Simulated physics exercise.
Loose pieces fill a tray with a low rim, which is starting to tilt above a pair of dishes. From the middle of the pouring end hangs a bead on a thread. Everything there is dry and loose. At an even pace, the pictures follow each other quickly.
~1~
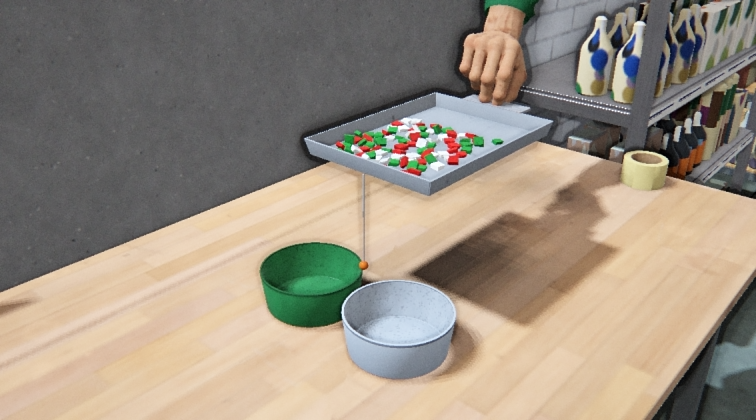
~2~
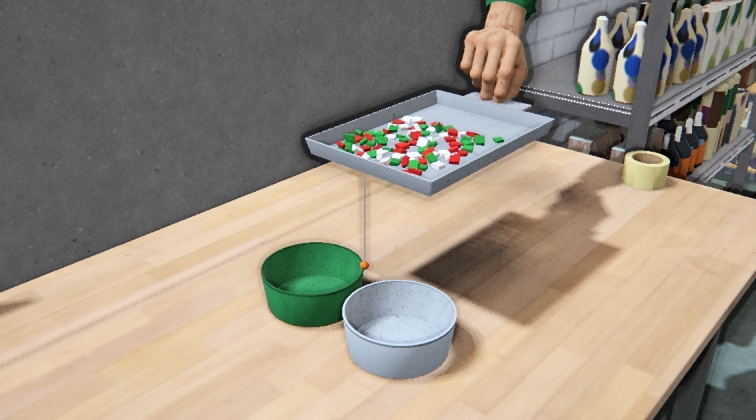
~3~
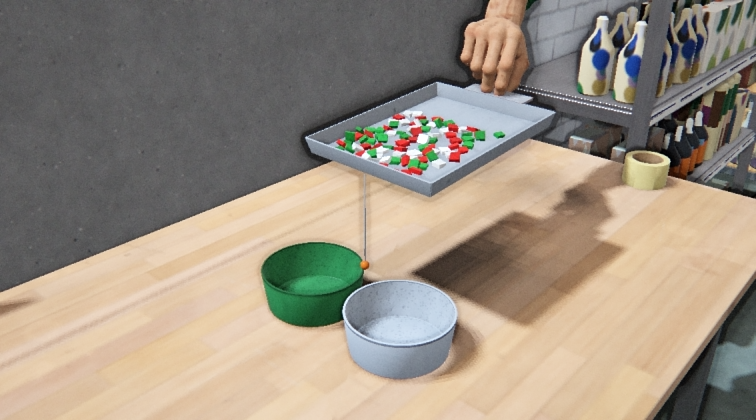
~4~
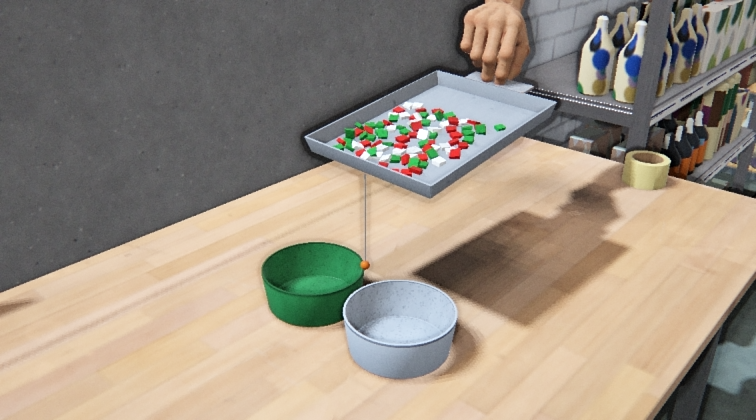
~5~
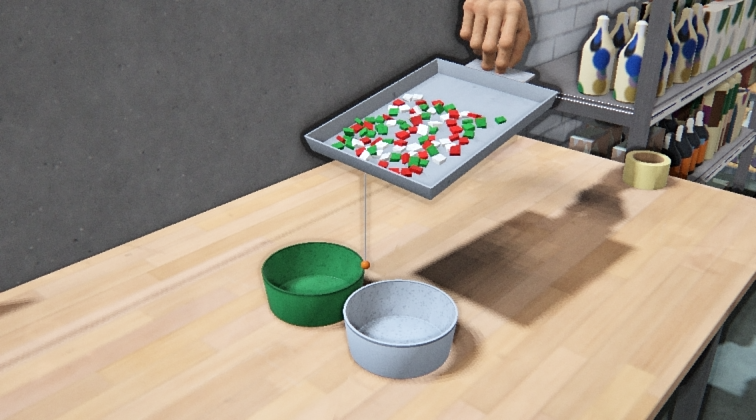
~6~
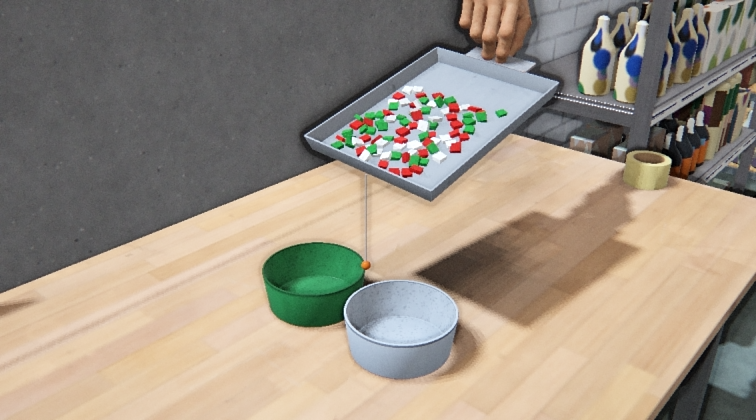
Hand gradually tilting a grey tray of red, white and green mosaic tiles above a green dish and a grey dish.
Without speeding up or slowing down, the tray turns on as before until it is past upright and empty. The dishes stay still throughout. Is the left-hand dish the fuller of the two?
No, the right-hand dish is fuller.
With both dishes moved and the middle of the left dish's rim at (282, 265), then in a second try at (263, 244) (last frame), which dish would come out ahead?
Case one: The dish at right. Case two: The dish at right.
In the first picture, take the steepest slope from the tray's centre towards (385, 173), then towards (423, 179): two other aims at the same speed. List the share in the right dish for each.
60 %, give or take, and then 100 %.
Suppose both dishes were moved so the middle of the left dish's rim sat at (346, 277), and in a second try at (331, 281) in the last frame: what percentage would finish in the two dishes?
In turn about 90 and about 90 percent.
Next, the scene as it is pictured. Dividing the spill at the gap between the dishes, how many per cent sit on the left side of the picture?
Close to 100 %.
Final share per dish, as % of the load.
The share is 0 per cent in the left dish and 80 per cent in the right dish.
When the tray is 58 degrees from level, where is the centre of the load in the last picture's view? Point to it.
Close to (388, 151).
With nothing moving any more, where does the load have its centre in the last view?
Somewhere around (387, 347) in the final view.
Soon after the last picture, tray tipped steeply; all on the tray.
A little later, tray tipped right over; most on the tray; a small part in the right dish; a stray few outside both; a small part in the air.
Later still, tray tipped past a quarter turn; most in the right dish; a stray few in the left dish; about a quarter outside both.
At rest, tray tipped past a quarter turn; most in the right dish; a stray few in the left dish; about a quarter outside both.
